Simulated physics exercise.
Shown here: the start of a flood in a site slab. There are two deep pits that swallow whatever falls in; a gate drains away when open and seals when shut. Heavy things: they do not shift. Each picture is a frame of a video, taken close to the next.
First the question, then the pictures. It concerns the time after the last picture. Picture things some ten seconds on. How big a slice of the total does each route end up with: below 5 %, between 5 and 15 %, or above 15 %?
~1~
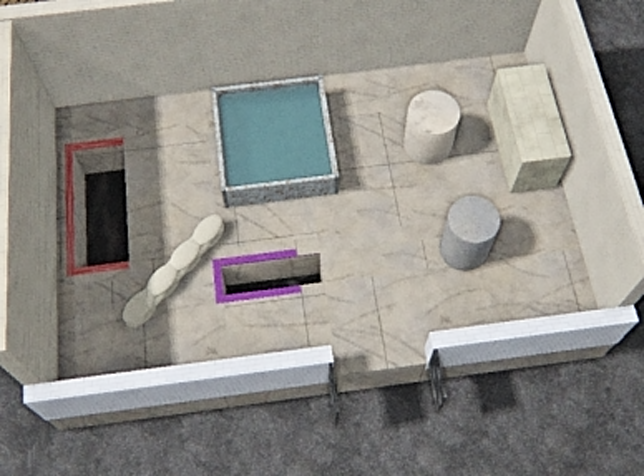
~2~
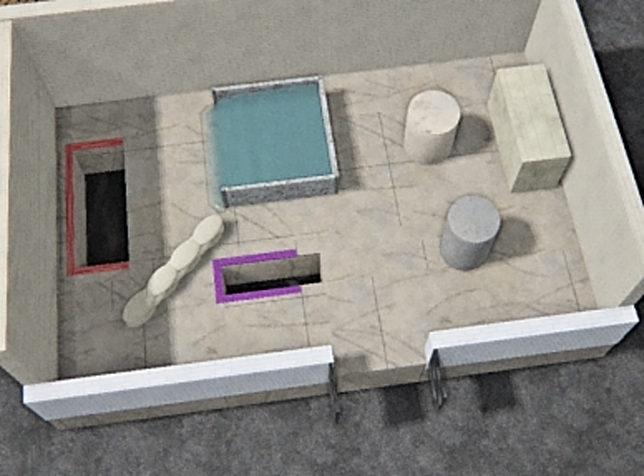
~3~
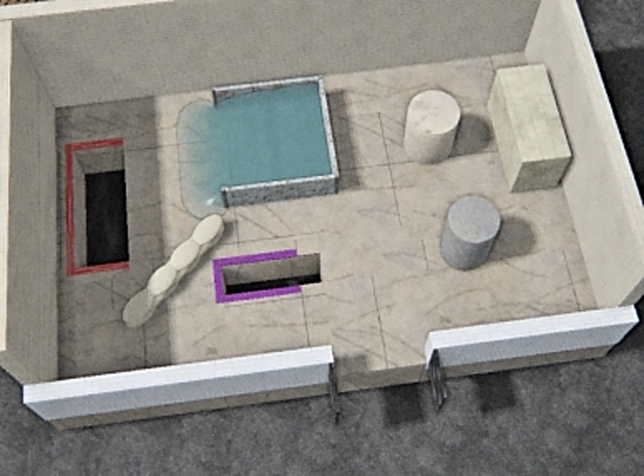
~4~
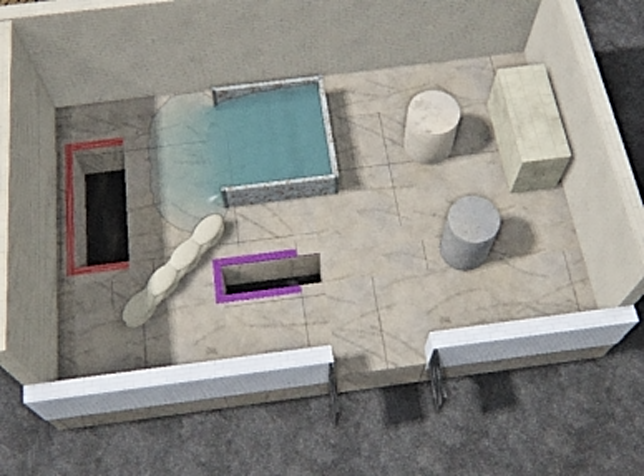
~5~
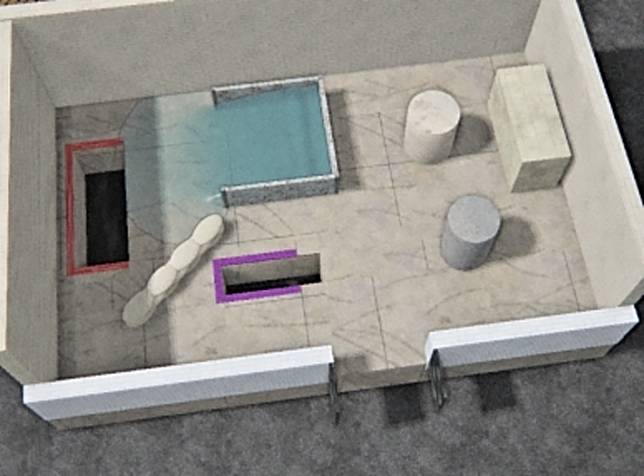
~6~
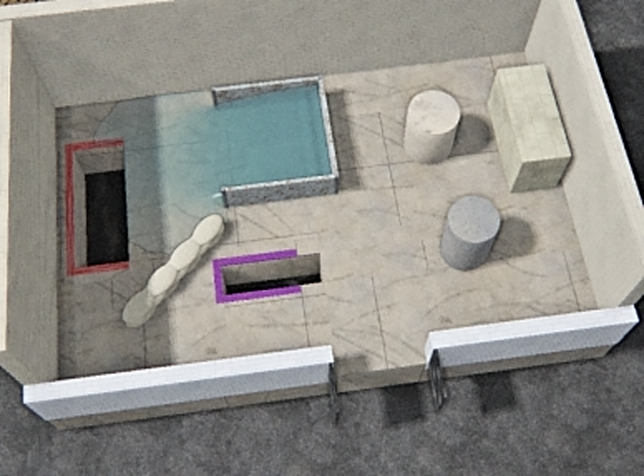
Final slices - gate: Below 5 %, purple pit: Below 5 %, red pit: Above 15 %.
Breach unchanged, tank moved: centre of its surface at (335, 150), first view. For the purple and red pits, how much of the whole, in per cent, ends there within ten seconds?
Parts in a hundred: Purple 8, red 75.
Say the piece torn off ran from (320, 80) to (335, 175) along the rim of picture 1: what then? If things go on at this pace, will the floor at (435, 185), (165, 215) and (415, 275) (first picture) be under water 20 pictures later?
The first would be drenched, the second still unwetted and the third drenched.
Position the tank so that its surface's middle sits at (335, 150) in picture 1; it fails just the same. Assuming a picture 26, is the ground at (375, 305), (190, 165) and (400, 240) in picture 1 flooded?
Checking the three spots, I get high and dry, swamped, high and dry.
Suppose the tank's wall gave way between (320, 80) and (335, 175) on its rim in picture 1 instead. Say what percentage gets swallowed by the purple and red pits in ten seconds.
In percent: Purple 8, red 2.
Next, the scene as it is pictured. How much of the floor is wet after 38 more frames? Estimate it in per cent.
It should be close to 25 %.
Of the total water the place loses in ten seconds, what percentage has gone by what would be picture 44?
My figure is about 90 in a hundred.
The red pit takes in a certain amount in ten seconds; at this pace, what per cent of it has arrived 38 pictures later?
Some 90 per cent.
A moment on, water covers 15 % of the floor; the gate 0 %, the purple pit 0 %, the red pit 15 %.
Next, water covers 20 % of the floor; the gate 0 %, the purple pit 0 %, the red pit 33 %.
Then, water covers 25 % of the floor; the gate 0 %, the purple pit 0 %, the red pit 56 %.
Later, water covers 25 % of the floor; the gate 0 %, the purple pit 0 %, the red pit 75 %.
In the end, water covers 20 % of the floor; the gate 0 %, the purple pit 0 %, the red pit 85 %.
